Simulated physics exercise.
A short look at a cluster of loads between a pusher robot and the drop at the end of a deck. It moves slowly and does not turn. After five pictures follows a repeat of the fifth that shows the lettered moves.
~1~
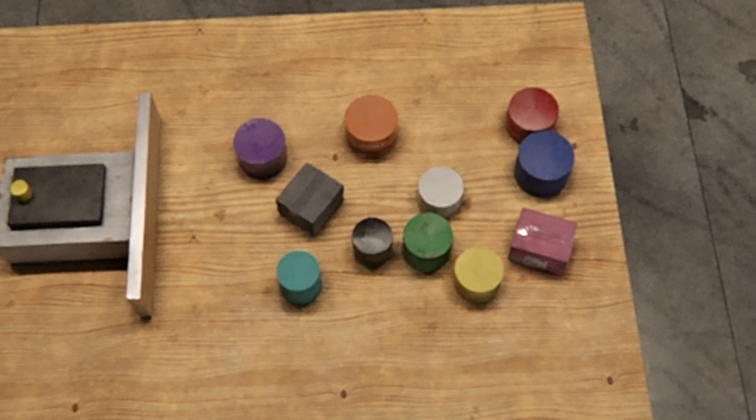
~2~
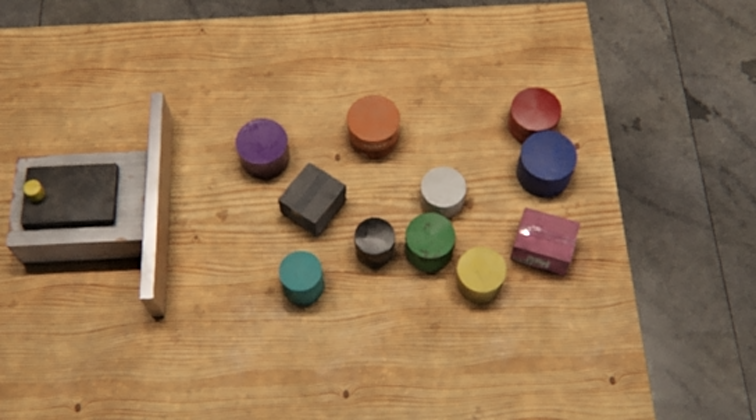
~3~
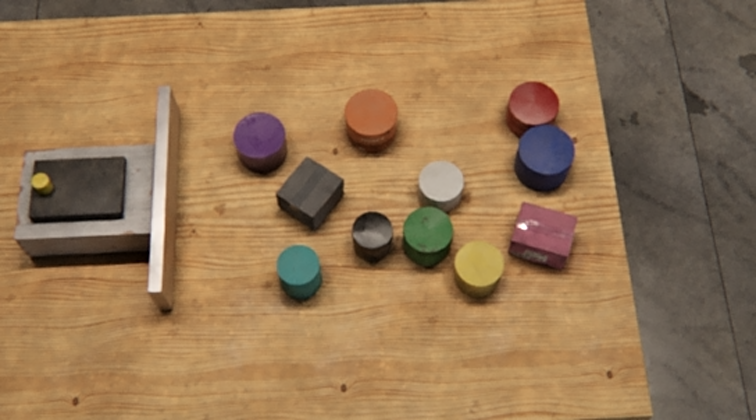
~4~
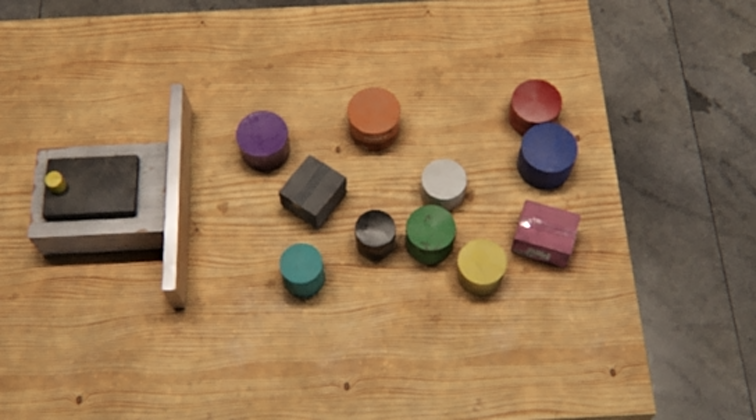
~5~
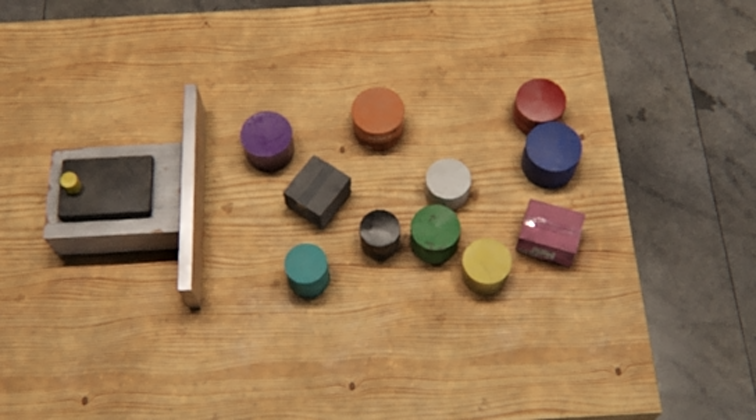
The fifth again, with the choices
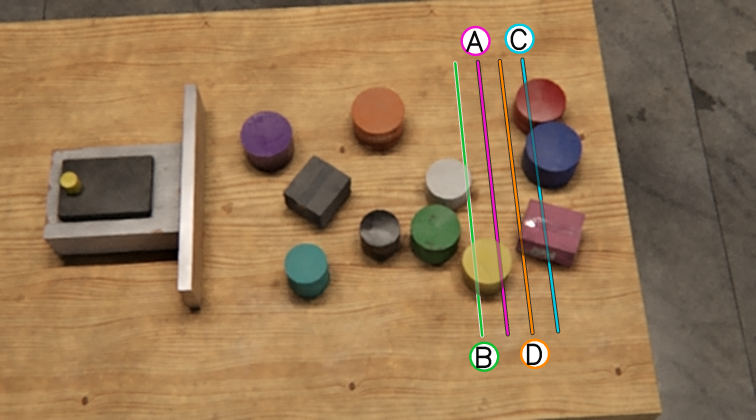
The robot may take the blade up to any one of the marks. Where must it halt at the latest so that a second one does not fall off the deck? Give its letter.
The farthest such stop is C.
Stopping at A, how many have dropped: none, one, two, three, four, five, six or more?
The count is none.
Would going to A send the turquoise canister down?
No.
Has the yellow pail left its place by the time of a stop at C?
By then, yes.
On the marked copy, A at (492, 190); B at (468, 191); C at (539, 187); D at (515, 188).
Taking C. A third of the way, robot (240, 180); turquoise canister (347, 269); orange pail (394, 115).
Two thirds of the way, robot (366, 173); blue canister (555, 153); pink parcel (566, 235).
When it is over, robot (466, 168); pink parcel over the edge; blue canister (612, 146); one fallen.
As for the rest, A is within the limit but short; B is within the limit but short; D is within the limit but short.
